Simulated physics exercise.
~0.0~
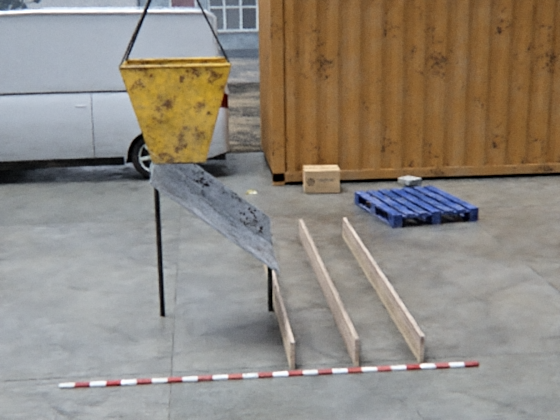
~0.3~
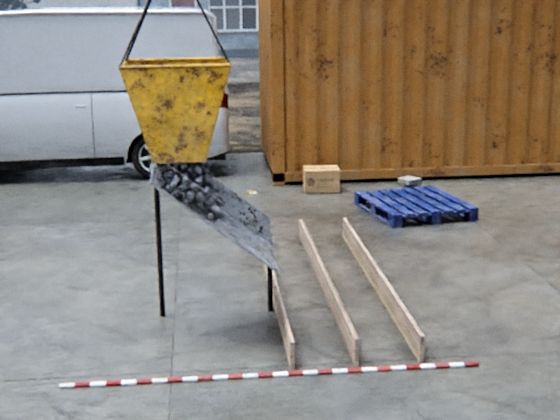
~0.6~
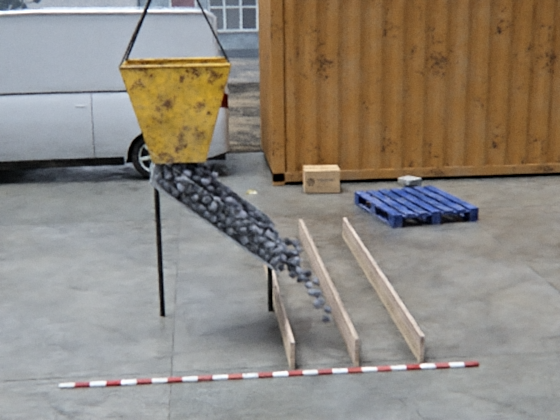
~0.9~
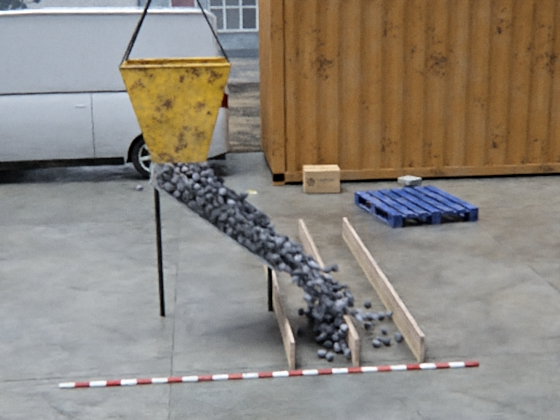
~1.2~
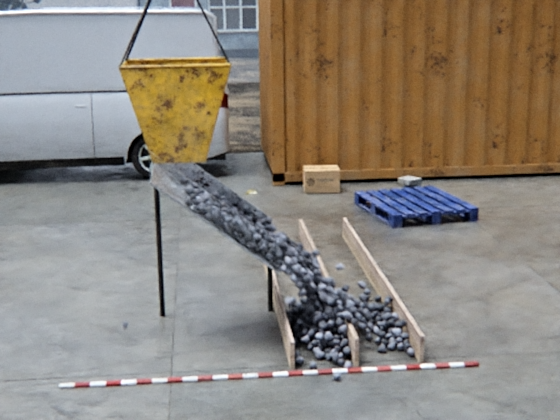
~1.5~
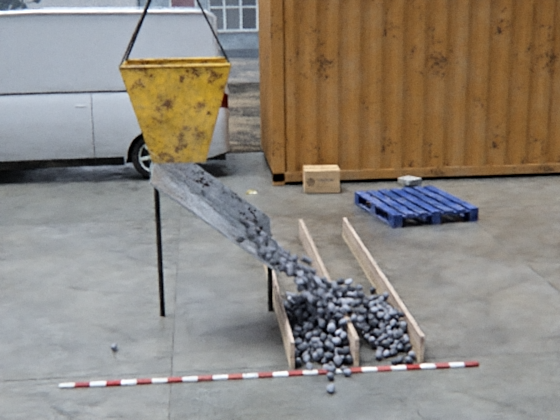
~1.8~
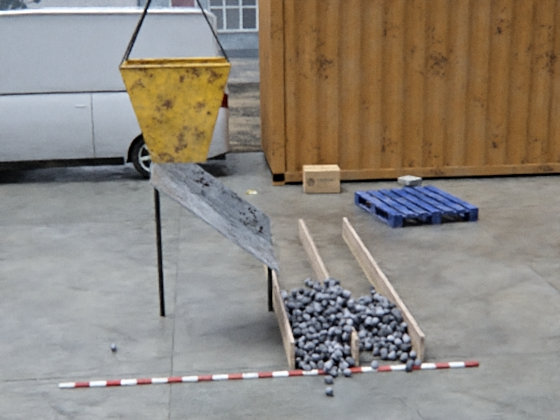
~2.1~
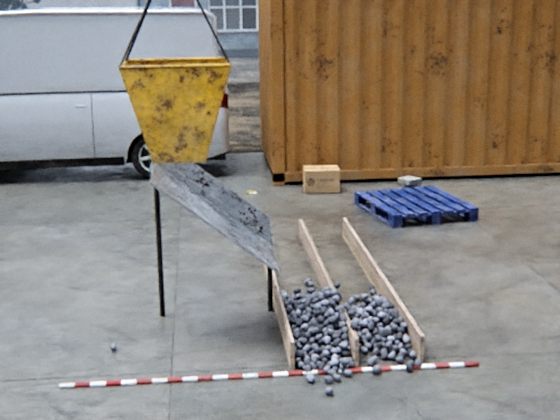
Yellow hopper releasing grey stones down a sloping steel chute into two plank-sided bays, more settling in the left than the right.
